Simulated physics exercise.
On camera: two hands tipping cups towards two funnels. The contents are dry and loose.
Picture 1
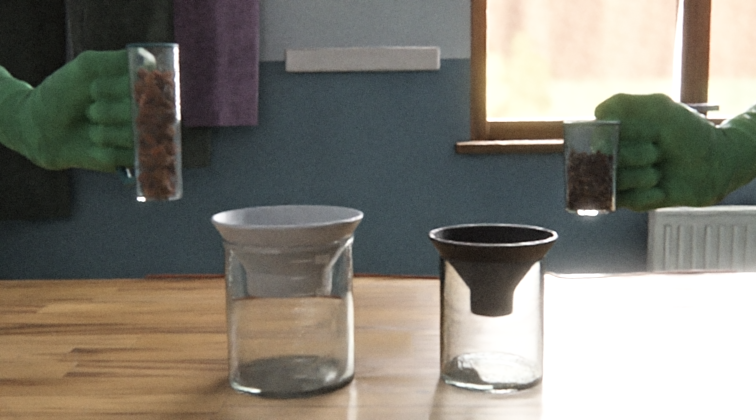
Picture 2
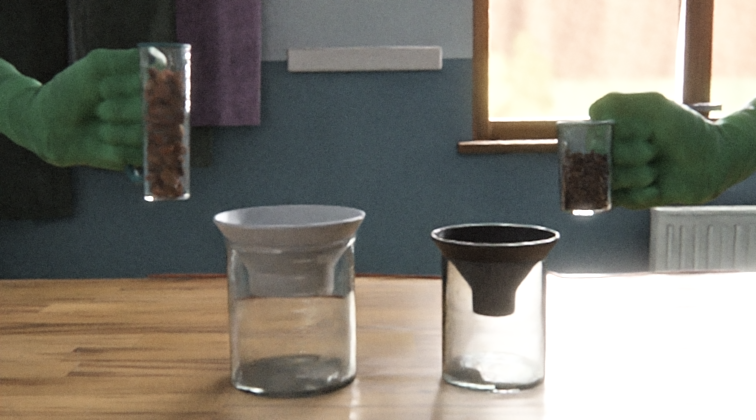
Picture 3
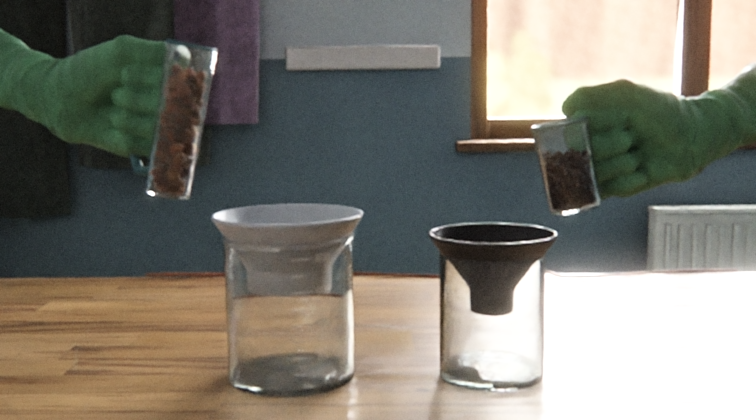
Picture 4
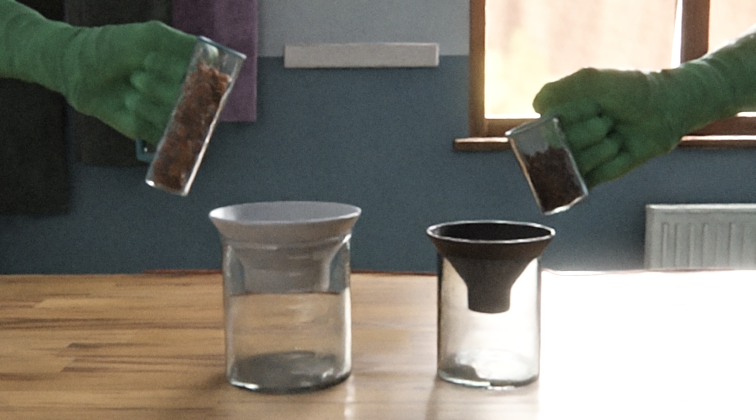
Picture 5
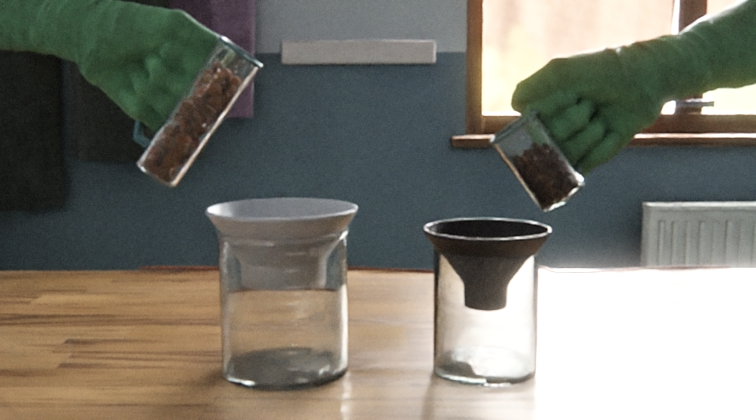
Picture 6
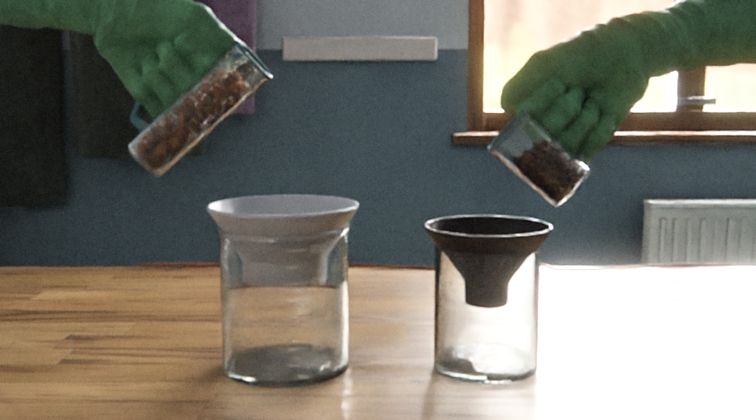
Two green-gloved hands hold clear cups of dry, loose brown pieces above a wooden table, seen from the front in a room with a blue-grey wall and a bright window. Below stand two glass jars, the wider left one holding a pale grey funnel, the right one a black funnel. Upright at first, both cups tilt steadily inward while the view shifts very slightly.
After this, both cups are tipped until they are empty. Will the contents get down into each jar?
On the left it lets everything through, on the right it lets everything through.
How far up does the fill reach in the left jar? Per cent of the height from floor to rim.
Close to 10 per cent.
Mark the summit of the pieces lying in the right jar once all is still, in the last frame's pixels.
Around (517, 347).
Then, 0.26 s later than the last frame, left, every one still in the cup; right, every one still in the cup.
Then, 0.59 s later than the last frame, left, every one still in the cup; right, every one still in the cup.
Then, 0.94 s later than the last frame, left, almost all still in the cup, just a few in or over the funnel, just a few down in the jar; right, roughly two thirds still in the cup, roughly a quarter in or over the funnel, about a tenth down in the jar.
When it is over, left, every one down in the jar; right, every one down in the jar.
